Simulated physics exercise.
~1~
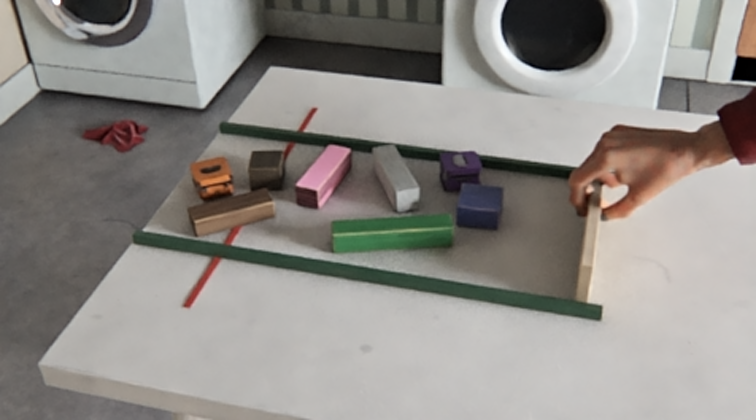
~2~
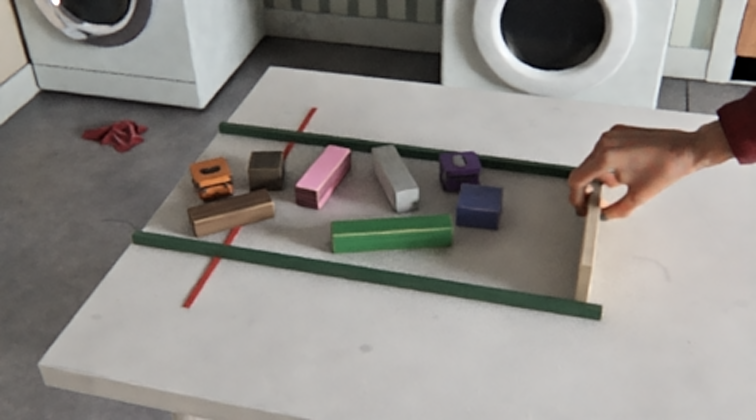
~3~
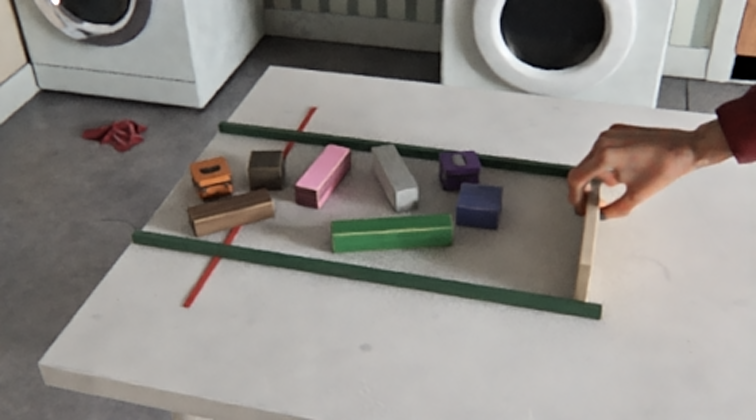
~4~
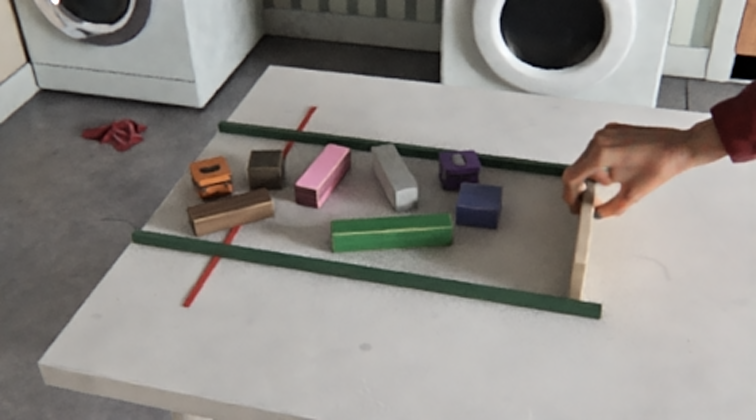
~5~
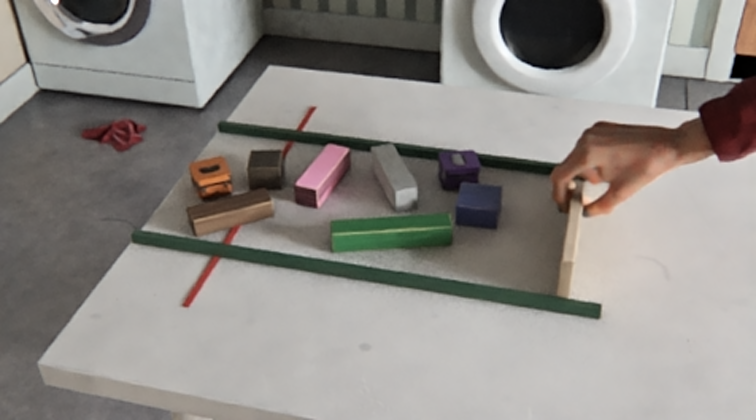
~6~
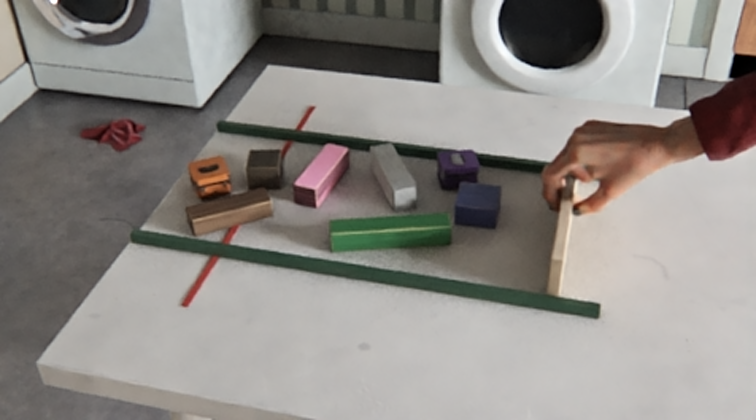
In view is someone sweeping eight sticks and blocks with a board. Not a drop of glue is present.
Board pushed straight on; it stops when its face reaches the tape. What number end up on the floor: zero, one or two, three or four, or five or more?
Band: One to two.
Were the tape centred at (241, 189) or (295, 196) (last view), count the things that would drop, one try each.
It would be 3 and 0.
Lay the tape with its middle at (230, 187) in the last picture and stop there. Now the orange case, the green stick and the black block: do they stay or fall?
One by one: The orange case topples, the green stick holds its spot, the black block topples.
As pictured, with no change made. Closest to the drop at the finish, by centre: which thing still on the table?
The one in question is the pink stick.
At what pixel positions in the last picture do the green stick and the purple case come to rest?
The green stick comes to rest close to (184, 210), while the purple case rests close to (266, 142).
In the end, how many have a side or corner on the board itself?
That would be 3 of them.
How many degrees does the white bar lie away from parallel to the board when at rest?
The angle is about 0 degrees.
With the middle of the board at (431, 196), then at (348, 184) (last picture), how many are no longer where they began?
Tally: 4; 6.
A little later, none off yet; orange case at rest near (210, 179); brown stick at rest near (230, 212); black block at rest near (265, 170).
Next, none off yet; orange case shifted a little near (189, 181); brown stick shifted a little near (220, 204); black block shifted well along near (211, 160).
When it is over, the number that fall off is one or two; down, black block and orange case.
